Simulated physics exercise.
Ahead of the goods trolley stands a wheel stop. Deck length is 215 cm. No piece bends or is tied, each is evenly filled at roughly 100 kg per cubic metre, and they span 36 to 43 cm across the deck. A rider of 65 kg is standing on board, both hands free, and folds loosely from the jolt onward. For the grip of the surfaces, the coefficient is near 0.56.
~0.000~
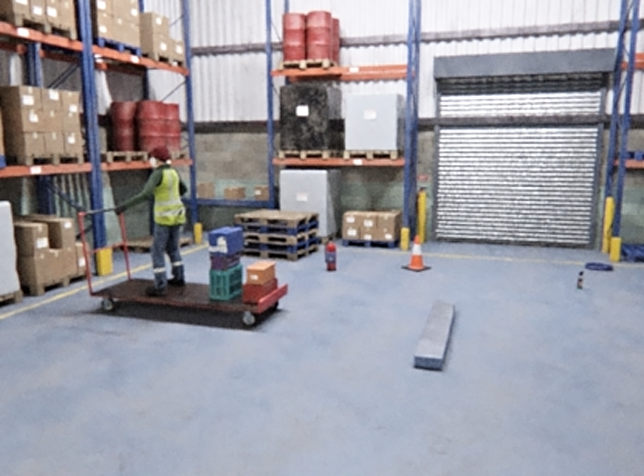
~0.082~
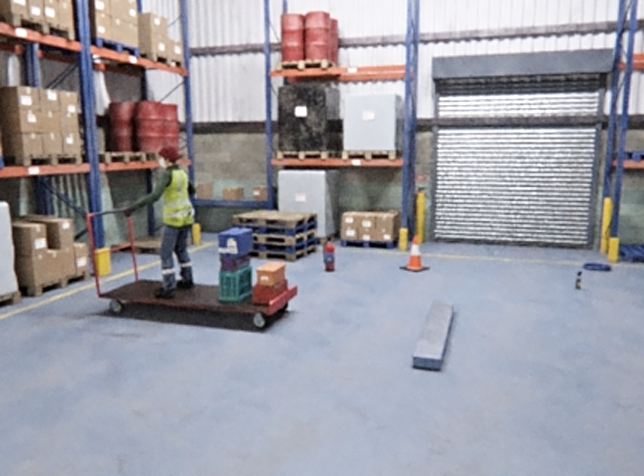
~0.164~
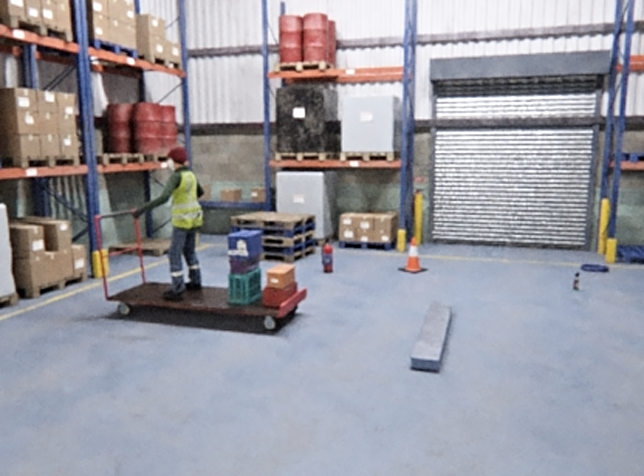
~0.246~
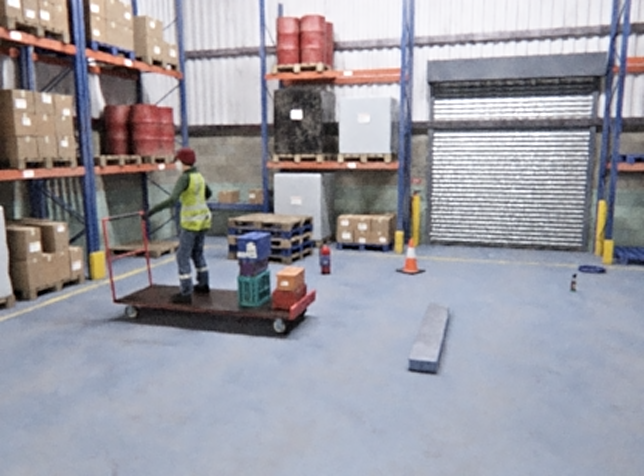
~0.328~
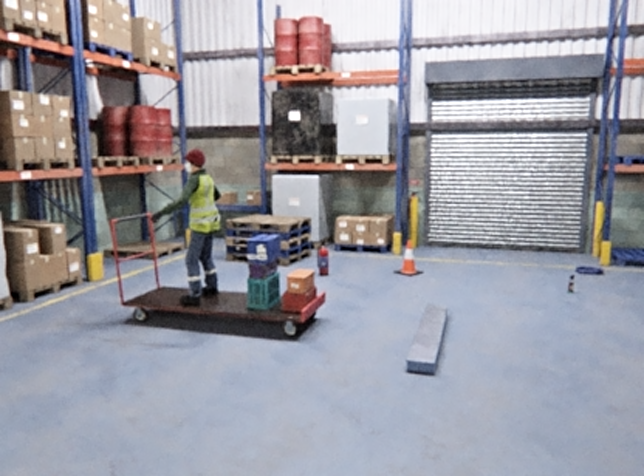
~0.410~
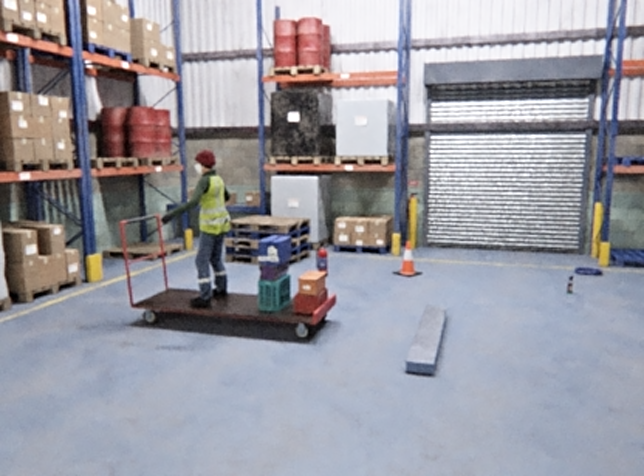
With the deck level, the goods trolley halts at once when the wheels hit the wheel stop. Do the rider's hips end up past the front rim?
No.
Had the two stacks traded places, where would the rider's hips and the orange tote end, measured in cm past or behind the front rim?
Hips 70 behind, orange 40 behind.
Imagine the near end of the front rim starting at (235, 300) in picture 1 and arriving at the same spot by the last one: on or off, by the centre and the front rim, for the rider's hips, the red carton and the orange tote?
If so, the hips would be past the rim, the red one still in place and the orange one past the rim.
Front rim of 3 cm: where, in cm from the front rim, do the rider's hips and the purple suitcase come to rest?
With that rim, the hips stay 90 cm behind and purple finishes 30 cm past.
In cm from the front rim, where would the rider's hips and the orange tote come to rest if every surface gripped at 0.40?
Then hips 70 behind, orange 100 past.
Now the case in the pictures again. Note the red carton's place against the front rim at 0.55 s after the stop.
Behind the rim by about 15 cm.
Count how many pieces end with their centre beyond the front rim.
The count is 3.
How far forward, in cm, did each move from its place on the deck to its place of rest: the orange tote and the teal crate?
Shift, cm - orange: 65; teal: 15.
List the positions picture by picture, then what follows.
The first picture shows hips (170, 216), teal crate (226, 281), rim corner (260, 309); 0 cm covered, 177 to go.
The second picture shows hips (178, 217), teal crate (236, 282), rim corner (270, 311); 14 cm covered, 163 to go.
The third picture shows hips (187, 219), teal crate (245, 285), rim corner (281, 314); 28 cm covered, 149 to go.
The fourth picture shows hips (196, 221), teal crate (254, 287), rim corner (292, 316); 42 cm covered, 135 to go.
The fifth picture shows hips (204, 222), teal crate (264, 290), rim corner (302, 319); 56 cm covered, 121 to go.
The sixth picture shows hips (215, 224), teal crate (275, 291), rim corner (315, 321); 70 cm covered, 107 to go. Speed about 1.7 m/s.
After 1.04 s the deck stops.
After 1.59 s the rider's hips are 63 cm behind the rim, near (367, 283) in the last picture's view.
After 2.04 s the rider's hips are 76 cm behind the rim, near (355, 305) in the last picture's view.
When all is still (3.2 s), past the rim, orange tote, purple suitcase and blue parcel; behind it, teal crate, red carton and the rider's hips.
